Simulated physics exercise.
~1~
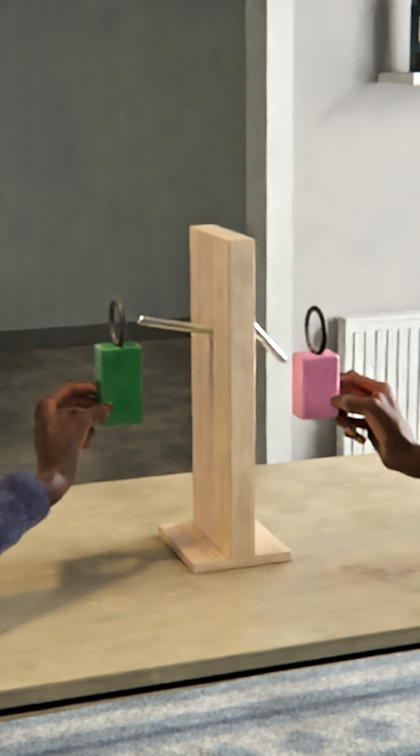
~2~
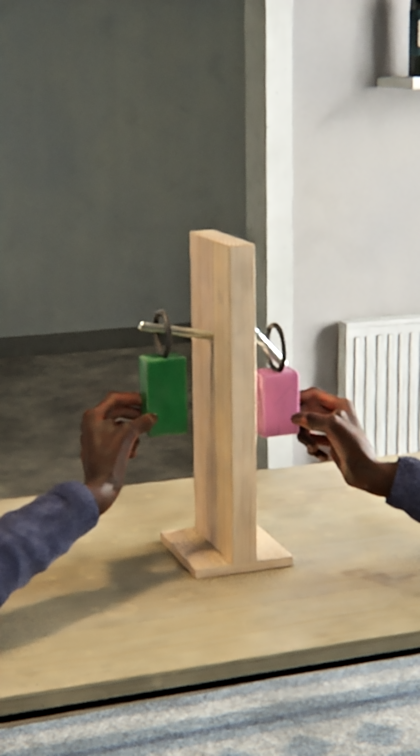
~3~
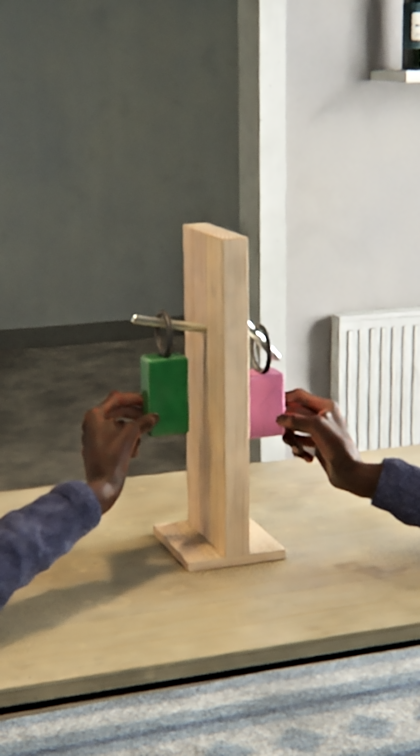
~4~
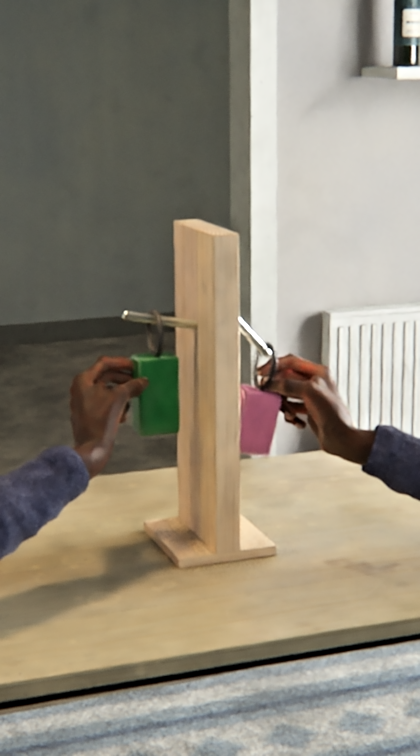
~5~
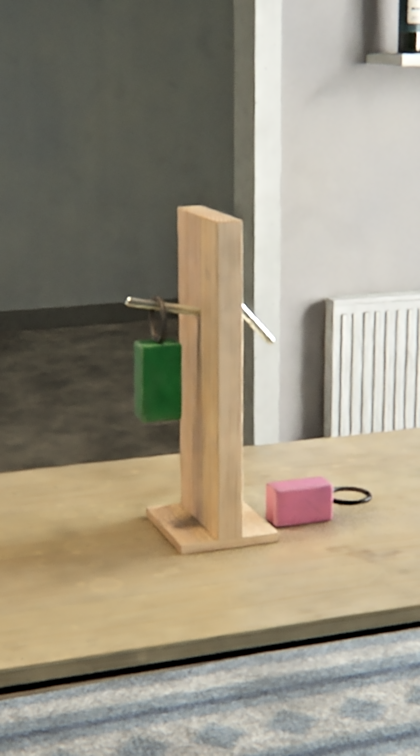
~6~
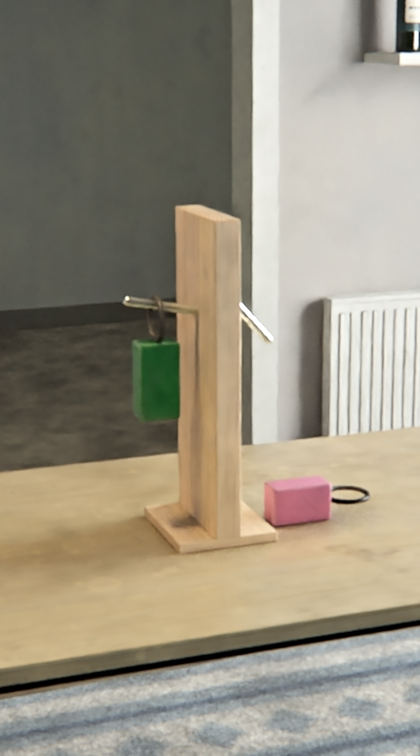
On a wooden table, hands hang two pouches; the green stays and the pink falls.
